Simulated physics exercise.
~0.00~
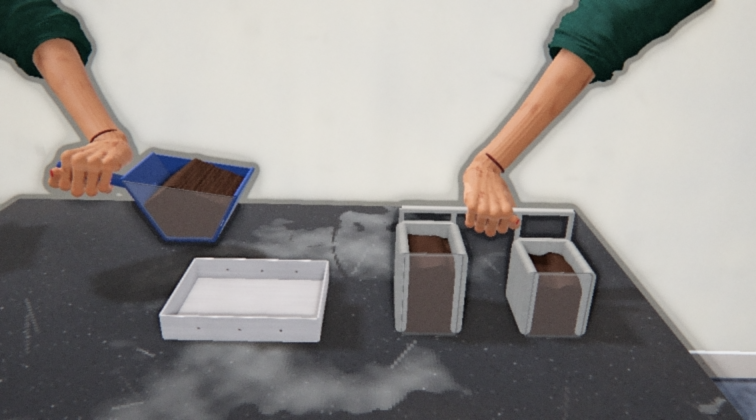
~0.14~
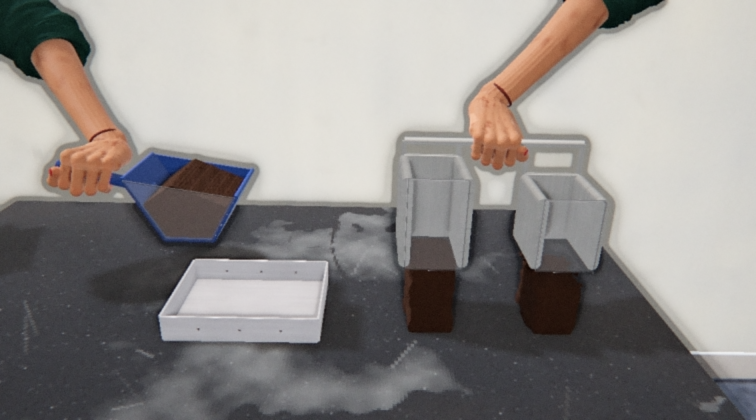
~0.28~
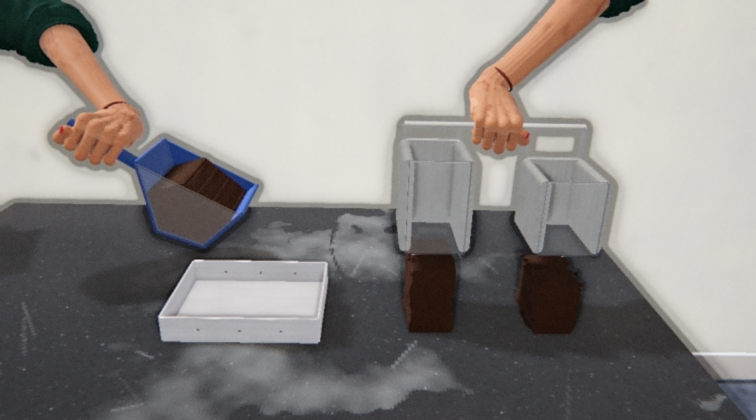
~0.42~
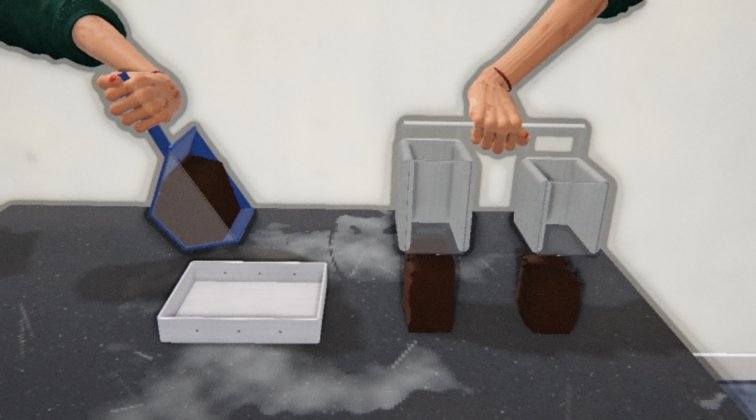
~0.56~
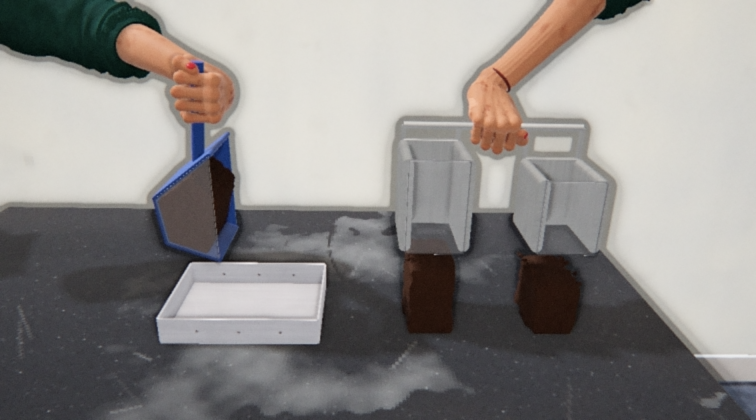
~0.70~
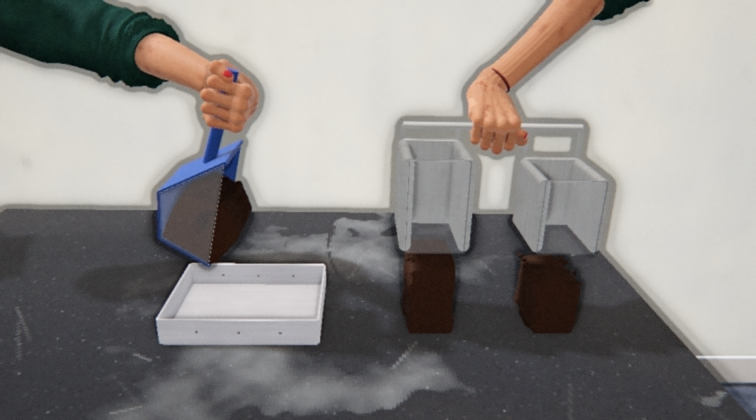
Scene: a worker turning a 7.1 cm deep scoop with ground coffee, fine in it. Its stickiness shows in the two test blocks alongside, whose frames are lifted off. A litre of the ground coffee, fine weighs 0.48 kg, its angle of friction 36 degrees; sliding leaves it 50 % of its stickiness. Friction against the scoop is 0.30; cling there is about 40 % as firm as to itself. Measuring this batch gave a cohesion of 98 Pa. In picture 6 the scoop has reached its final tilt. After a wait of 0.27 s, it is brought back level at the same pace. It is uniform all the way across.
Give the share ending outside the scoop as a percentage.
Roughly 100 per cent.
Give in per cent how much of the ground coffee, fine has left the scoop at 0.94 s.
About 85 %.
After 0.94 s, the scoop is at 95 degrees and 85 % has left it.
After 1.21 s, the scoop is at 59 degrees and 100 % has left it.
After 1.49 s, the scoop is at 3 degrees and 100 % has left it.
After 1.77 s, the scoop is at 0 degrees and 100 % has left it.
After 1.88 s, at the end, the scoop is at 0 degrees and 100 % has left it.
